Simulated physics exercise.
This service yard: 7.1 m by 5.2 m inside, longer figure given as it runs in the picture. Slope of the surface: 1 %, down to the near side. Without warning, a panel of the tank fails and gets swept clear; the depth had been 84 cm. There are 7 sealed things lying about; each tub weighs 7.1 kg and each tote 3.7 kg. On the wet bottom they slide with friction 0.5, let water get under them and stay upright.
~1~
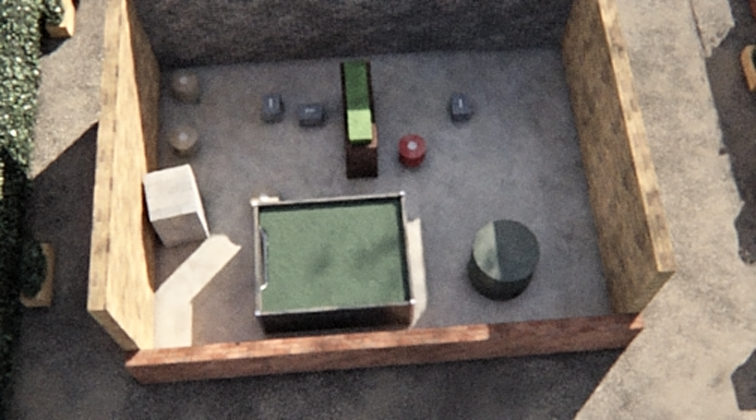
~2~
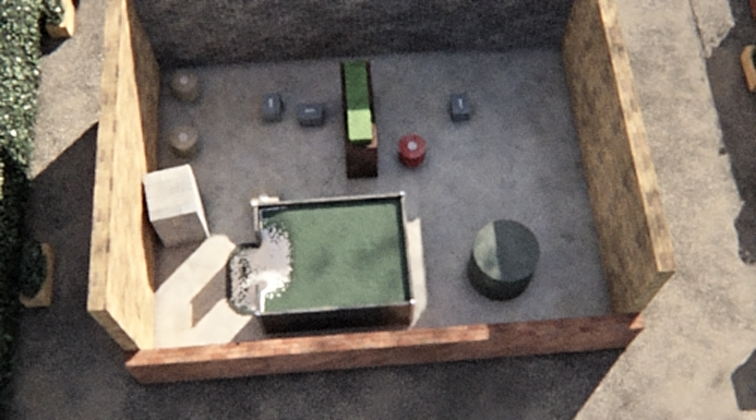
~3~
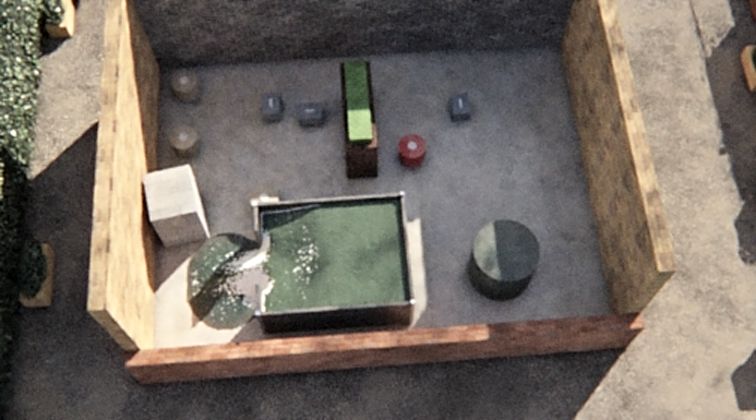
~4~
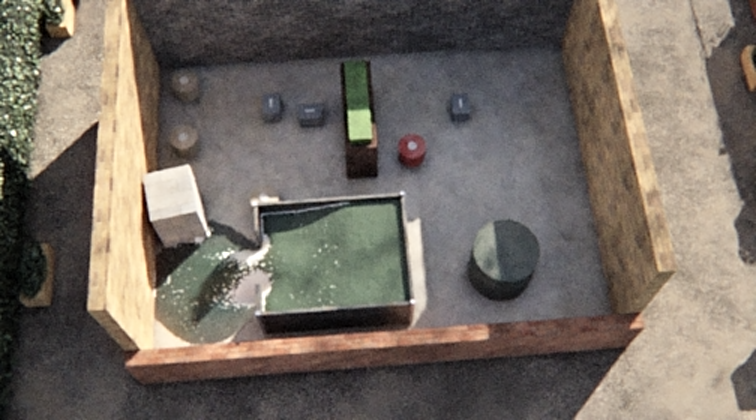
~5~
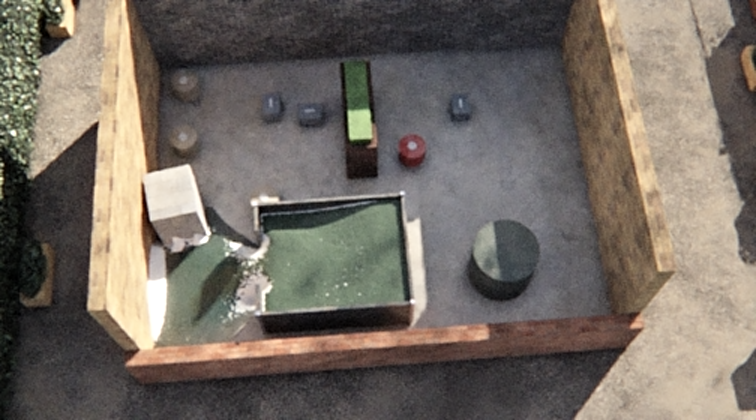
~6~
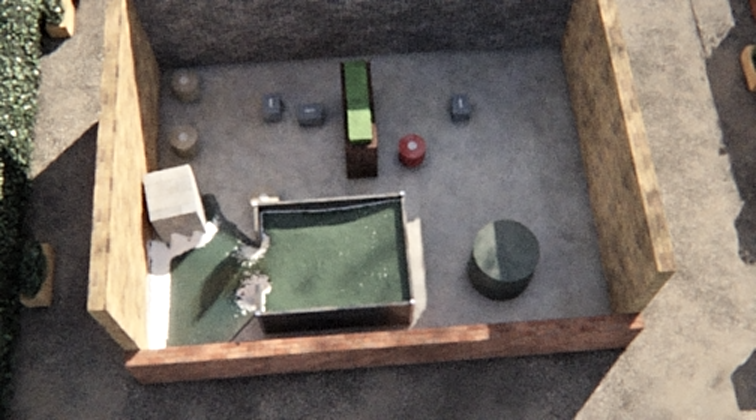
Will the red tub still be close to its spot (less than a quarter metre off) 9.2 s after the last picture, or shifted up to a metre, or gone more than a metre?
Modestly displaced.
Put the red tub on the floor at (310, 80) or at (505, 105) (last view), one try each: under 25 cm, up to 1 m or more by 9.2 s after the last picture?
At the first spot it winds up far off; at the second it shifts partway.
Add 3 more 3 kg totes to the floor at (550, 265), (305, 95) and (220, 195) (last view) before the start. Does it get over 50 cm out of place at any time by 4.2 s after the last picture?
In turn: Short of it, past it, past it.
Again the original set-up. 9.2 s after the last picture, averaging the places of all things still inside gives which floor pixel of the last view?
It sits at about (359, 153).
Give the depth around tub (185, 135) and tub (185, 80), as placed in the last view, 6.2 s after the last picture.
Depths: Near 11 cm, then near 10 cm.
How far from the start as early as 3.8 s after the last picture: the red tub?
About 0 cm by then.
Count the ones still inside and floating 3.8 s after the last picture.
At that point I count 4.
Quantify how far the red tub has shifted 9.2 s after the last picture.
Around 40 cm from the start.
Then, 1.2 s after the last picture the red tub is near (412, 146), 0.0 m from its start, aground; 0 afloat.
Then, 3.8 s after the last picture the red tub is near (412, 146), 0.0 m from its start, aground; 4 afloat.
Then, 6.2 s after the last picture the red tub is near (412, 146), 0.0 m from its start, aground; 4 afloat.
Then, 9.2 s after the last picture the red tub is near (390, 153), 0.4 m from its start, afloat; 6 afloat.
